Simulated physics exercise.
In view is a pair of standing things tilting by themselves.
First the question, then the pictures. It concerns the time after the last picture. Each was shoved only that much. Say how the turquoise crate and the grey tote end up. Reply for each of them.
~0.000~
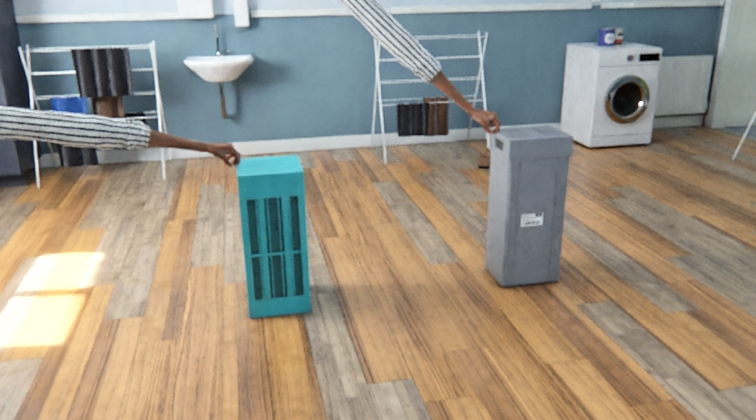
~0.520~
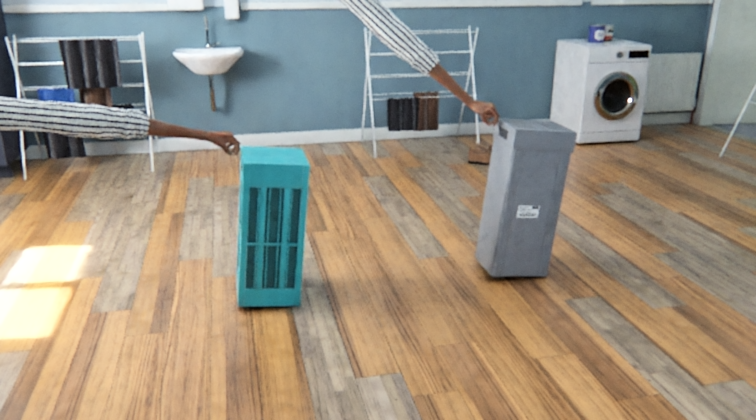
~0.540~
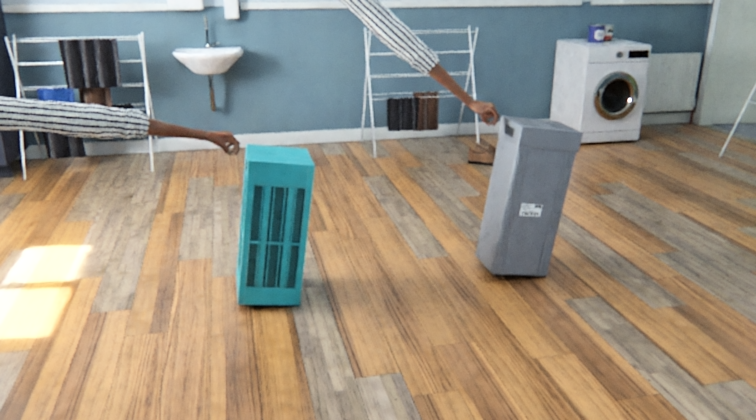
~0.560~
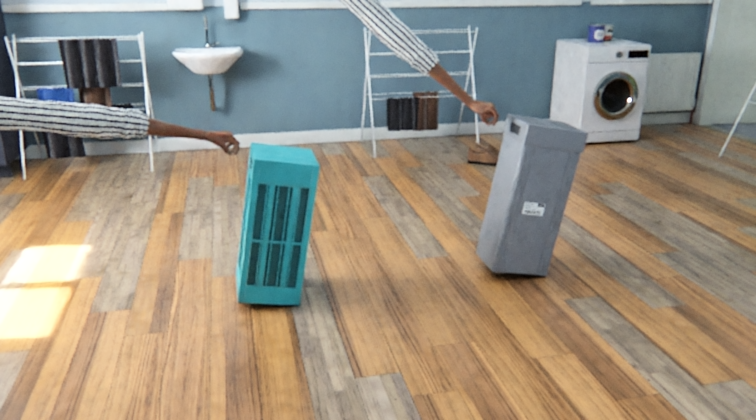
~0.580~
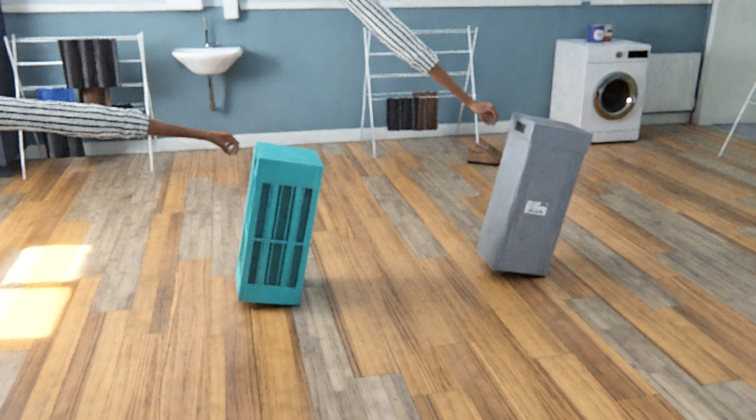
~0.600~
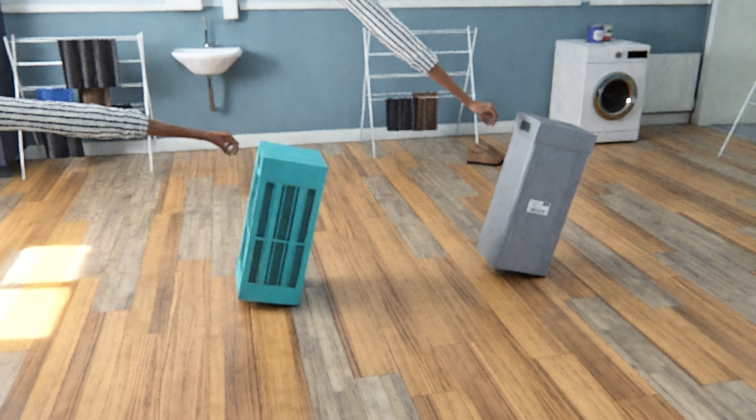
Observed: Turquoise crate ends up tipped over, grey tote ends up tipped over.
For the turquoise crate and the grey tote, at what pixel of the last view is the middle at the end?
(366, 259) and (608, 233).
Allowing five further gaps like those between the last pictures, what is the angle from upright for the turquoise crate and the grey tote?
Angles from vertical: 20° then 25°.
Around 0.78 s, turquoise crate 26° off upright near (296, 221); grey tote 32° off upright near (556, 194).
Around 0.98 s, turquoise crate 42° off upright near (318, 223); grey tote 57° off upright near (584, 204).
Around 1.12 s, turquoise crate 61° off upright near (341, 233); grey tote on its side near (605, 231).
Finally (1.7 s), the turquoise crate topples, near (366, 259); the grey tote topples, near (608, 233).
